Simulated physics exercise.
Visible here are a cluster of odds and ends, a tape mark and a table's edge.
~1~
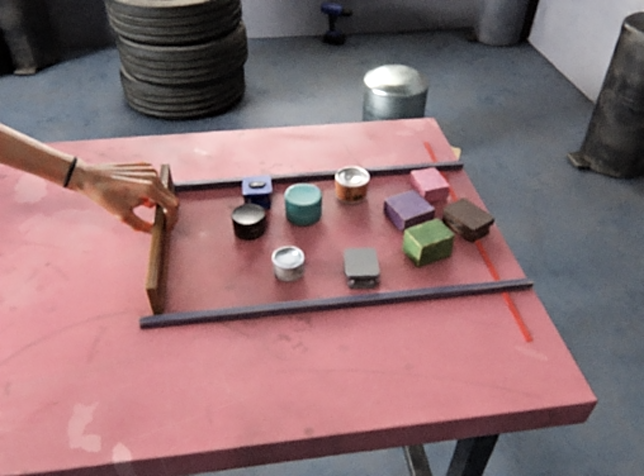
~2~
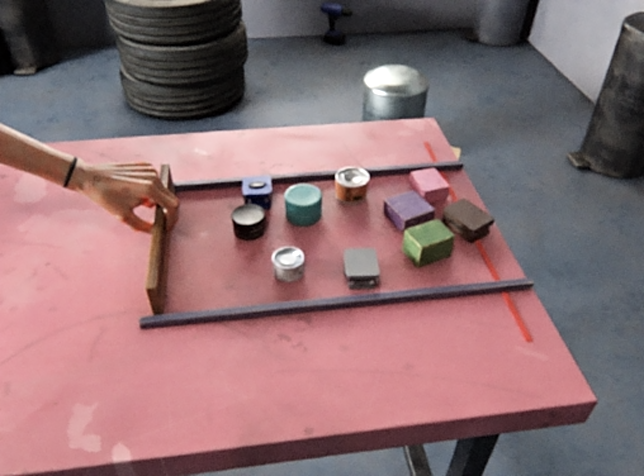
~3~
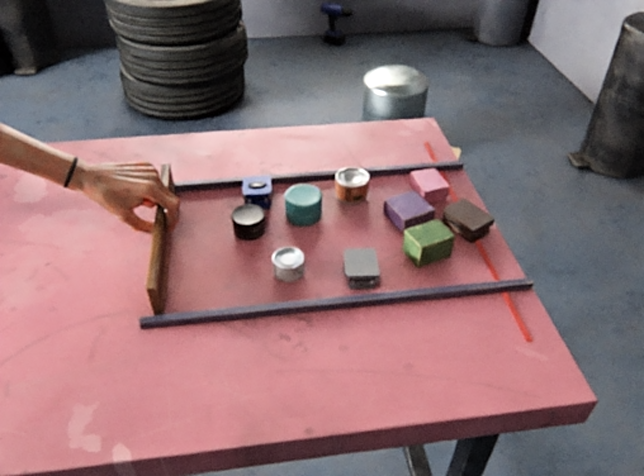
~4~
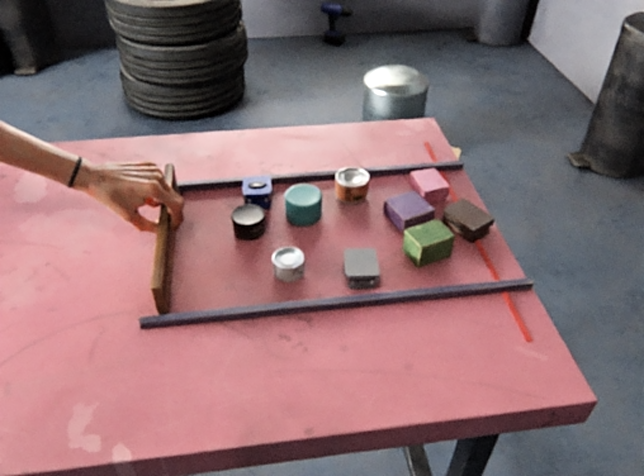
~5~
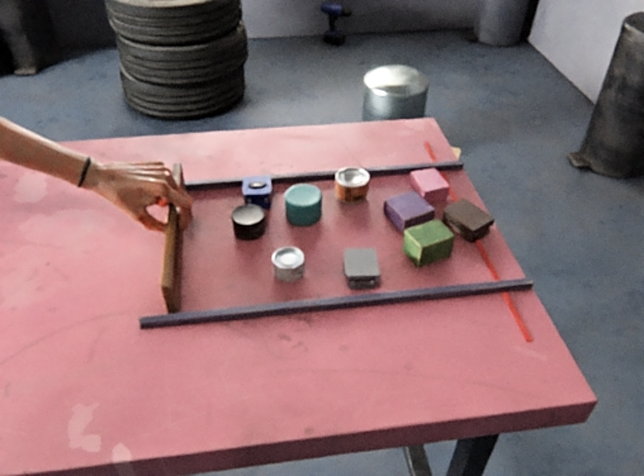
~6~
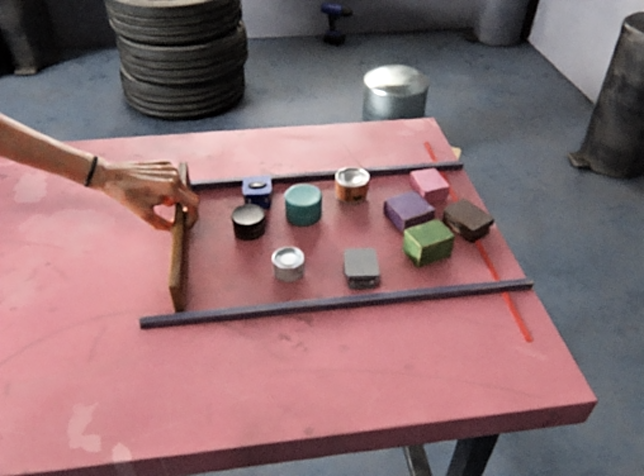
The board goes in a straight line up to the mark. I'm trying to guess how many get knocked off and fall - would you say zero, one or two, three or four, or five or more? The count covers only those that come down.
I would say five or more.
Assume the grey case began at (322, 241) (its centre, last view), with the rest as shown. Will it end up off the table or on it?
From that start, the object then is safe.
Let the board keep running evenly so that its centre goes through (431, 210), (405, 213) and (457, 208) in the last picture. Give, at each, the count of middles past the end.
2, 0 and 5.
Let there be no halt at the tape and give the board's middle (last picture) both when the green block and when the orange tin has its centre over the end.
Points: About (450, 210) and about (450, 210).
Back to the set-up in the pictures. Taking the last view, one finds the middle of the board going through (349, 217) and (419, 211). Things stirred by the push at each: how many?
At the first spot 6, then 10.
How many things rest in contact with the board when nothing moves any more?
It's 5 of them.
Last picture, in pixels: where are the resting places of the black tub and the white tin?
I'd put one at around (485, 215) and the other at around (496, 240).
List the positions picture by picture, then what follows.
The first frame shows brown case (467, 220); pink block (429, 185); green block (428, 243); board (162, 233); tape (467, 222).
The second frame shows pink block (429, 185); blue case (258, 193).
The third frame shows green block (428, 243); grey case (361, 269).
The fourth frame shows brown case (467, 221); black tub (249, 222).
The fifth frame shows pink block (429, 185); orange tin (352, 186).
The sixth frame shows brown case (467, 221); pink block (429, 185); green block (428, 243); board (182, 231); tape (467, 222).
Early on, none off yet; brown case at rest near (467, 221); pink block at rest near (429, 185); green block at rest near (428, 243).
Finally, the number that fall off is five or more; lost, orange tin, purple block, green block, pink block and brown case.
